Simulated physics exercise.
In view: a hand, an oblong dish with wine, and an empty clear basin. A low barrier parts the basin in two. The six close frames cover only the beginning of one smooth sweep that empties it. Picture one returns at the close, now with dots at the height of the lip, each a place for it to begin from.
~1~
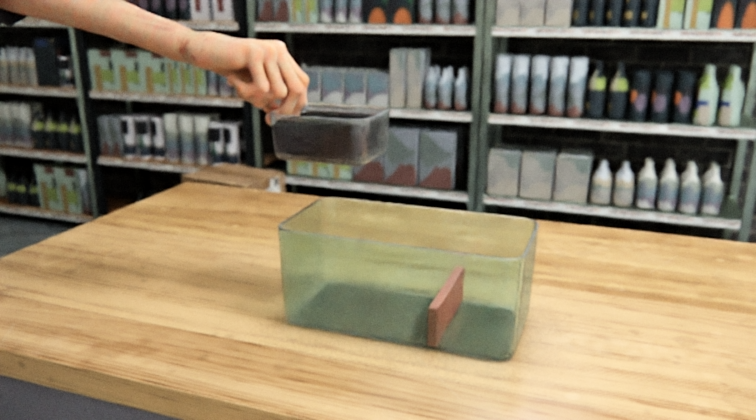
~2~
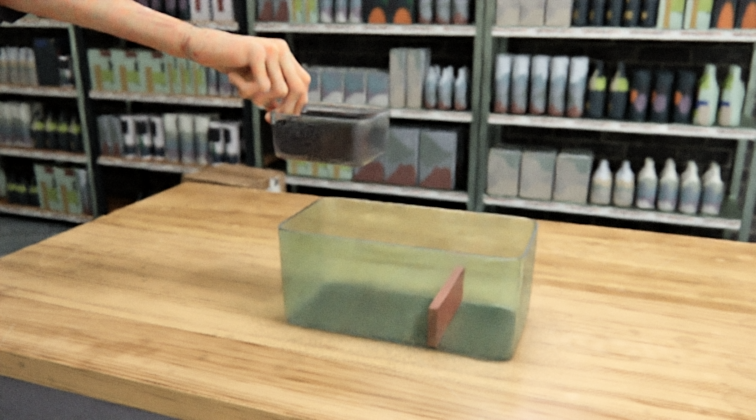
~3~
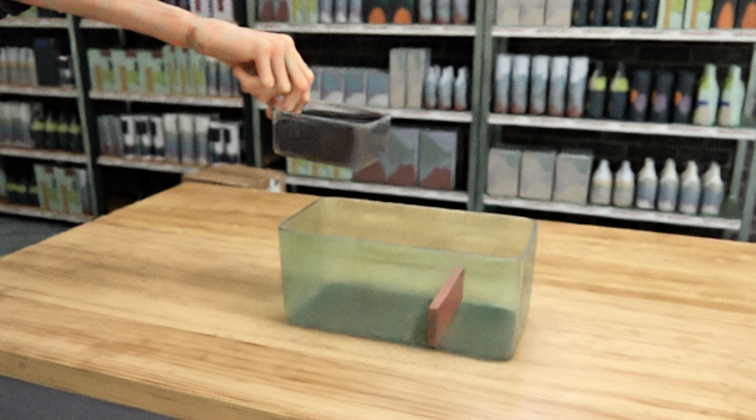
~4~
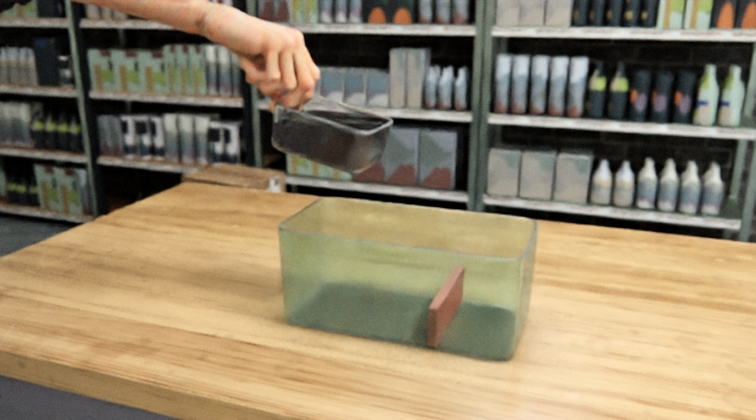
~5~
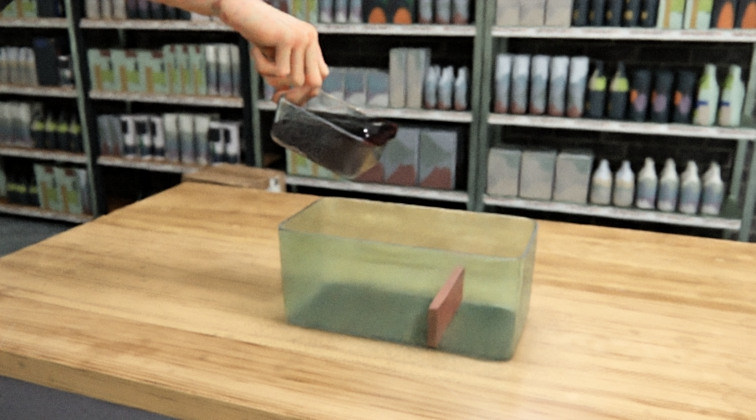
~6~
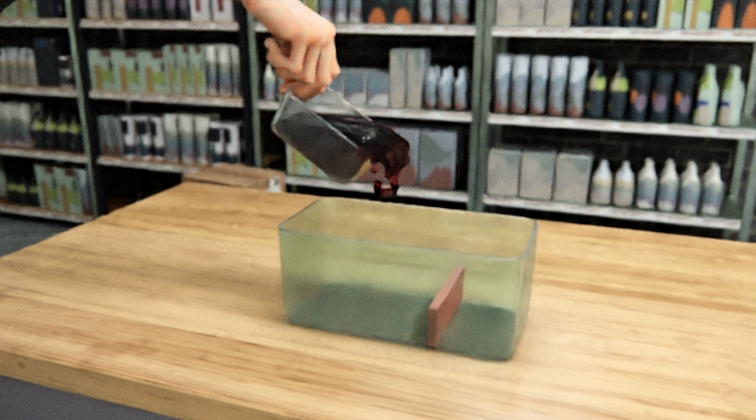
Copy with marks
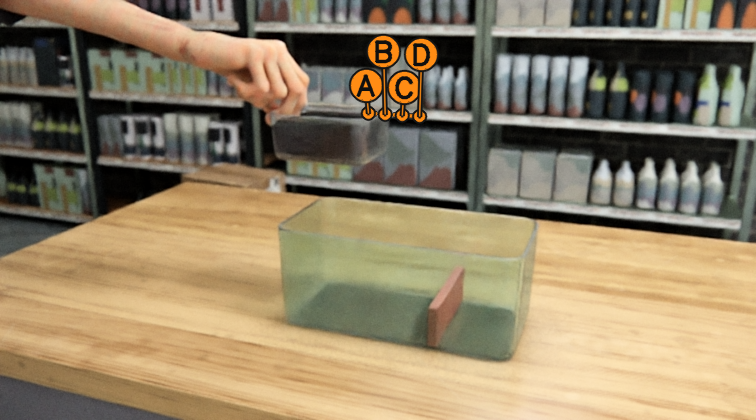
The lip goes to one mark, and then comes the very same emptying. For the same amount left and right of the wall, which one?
Go for C.
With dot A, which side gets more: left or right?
More ends on the left.
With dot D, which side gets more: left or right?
The right side.
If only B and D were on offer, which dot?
That would be D.
On the marked copy, A at (368, 113); B at (385, 114); C at (402, 115); D at (419, 116).
If A is chosen, about 97 % ends left of the wall and 2 % right of it.
If B is chosen, about 84 % ends left of the wall and 15 % right of it.
If C is chosen, about 45 % ends left of the wall and 55 % right of it.
If D is chosen, about 28 % ends left of the wall and 72 % right of it.
